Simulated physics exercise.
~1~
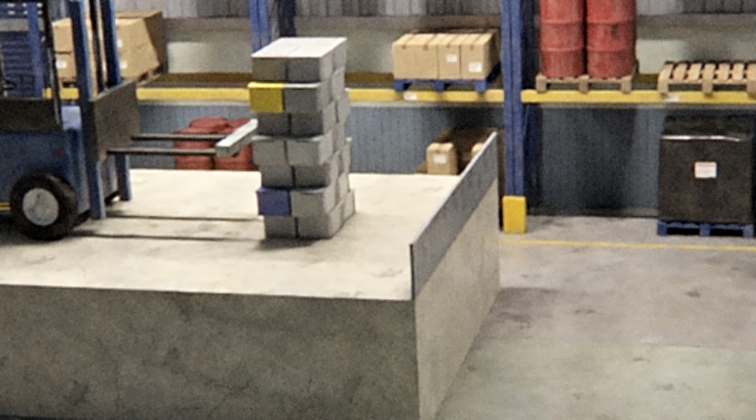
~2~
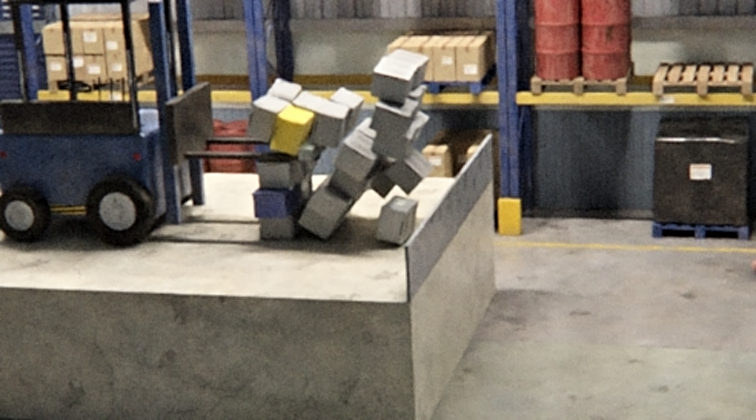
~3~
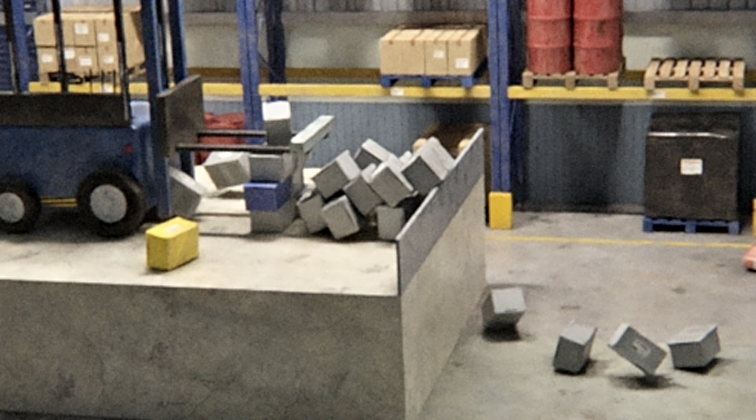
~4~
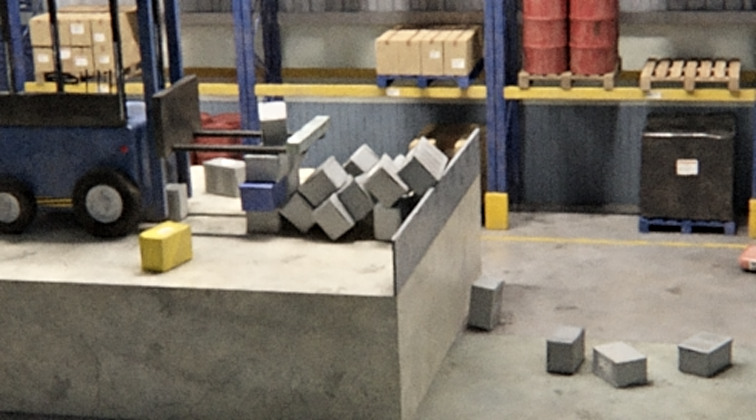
A blue forklift pushed a beam into a stack of grey blocks on a raised platform, toppling it rightward; most piled against the low board, four ended up on the floor below, and the yellow one landed near the platform's front.
